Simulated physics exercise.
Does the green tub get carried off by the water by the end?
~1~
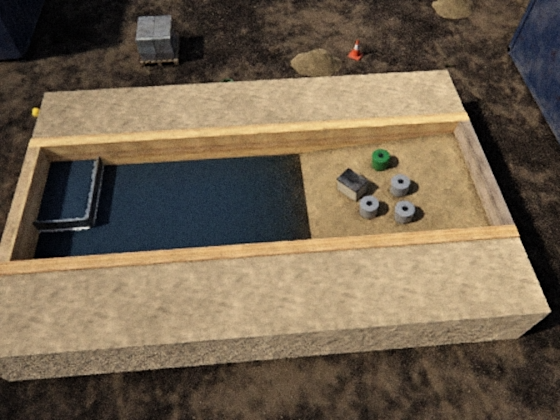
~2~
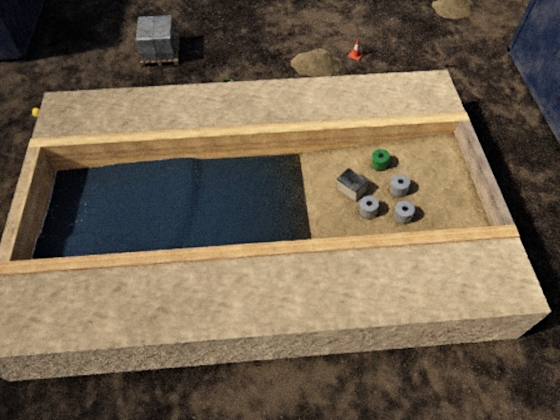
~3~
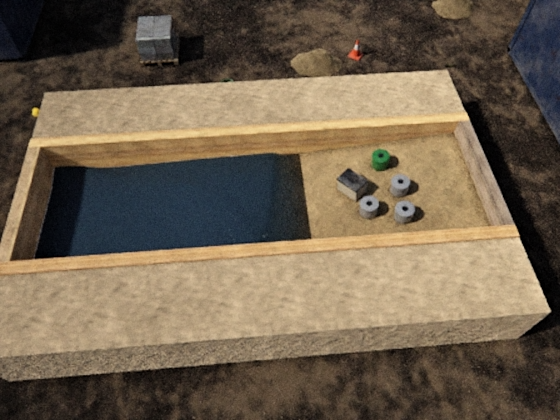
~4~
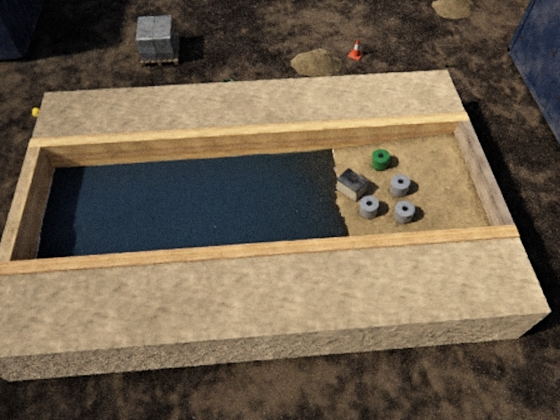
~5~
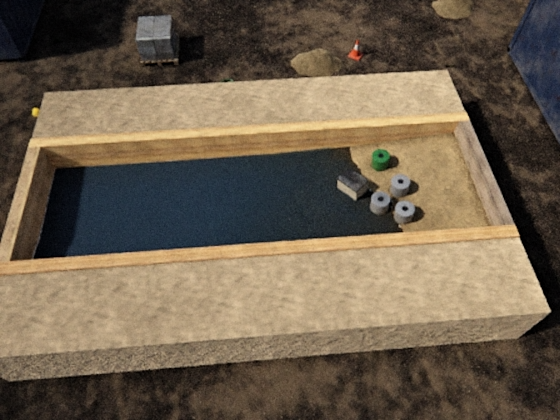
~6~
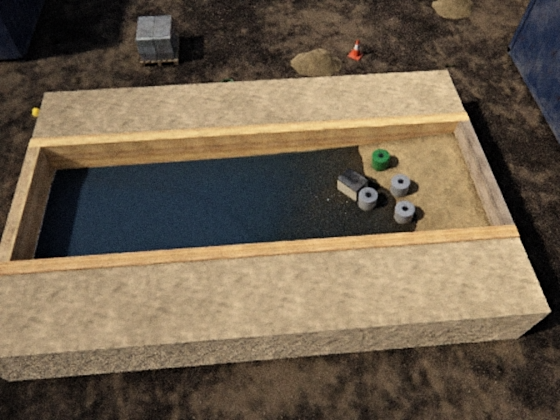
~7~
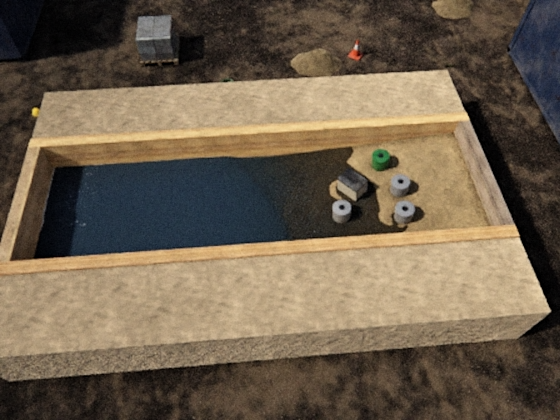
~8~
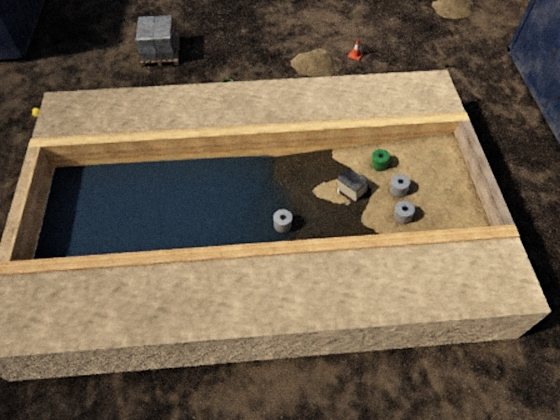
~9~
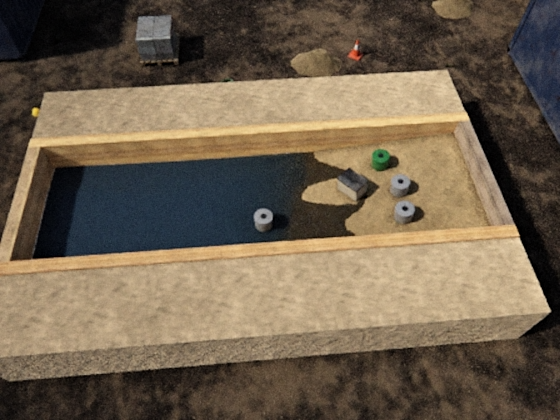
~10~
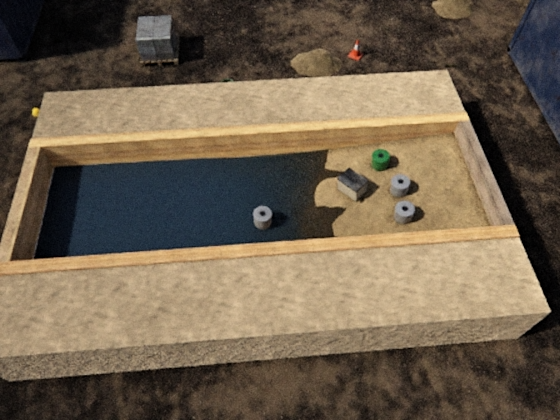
No, the green tub stays in its place on the sand. Only one of the grey tubs is carried away to the left.
Dark blue water lies in the left part of a long sandy trough with pale banks, seen from high above, while a green tub, three grey tubs and a grey chest sit on the sand to the right. A pale-edged block of water at the left end drops away, and the water spreads rightward up the sand. It reaches the chest and nudges the nearest grey tub slightly right. As the water draws back, that tub drifts left, leaving the others behind. It ends standing out in the water, while the green tub remains on sand.
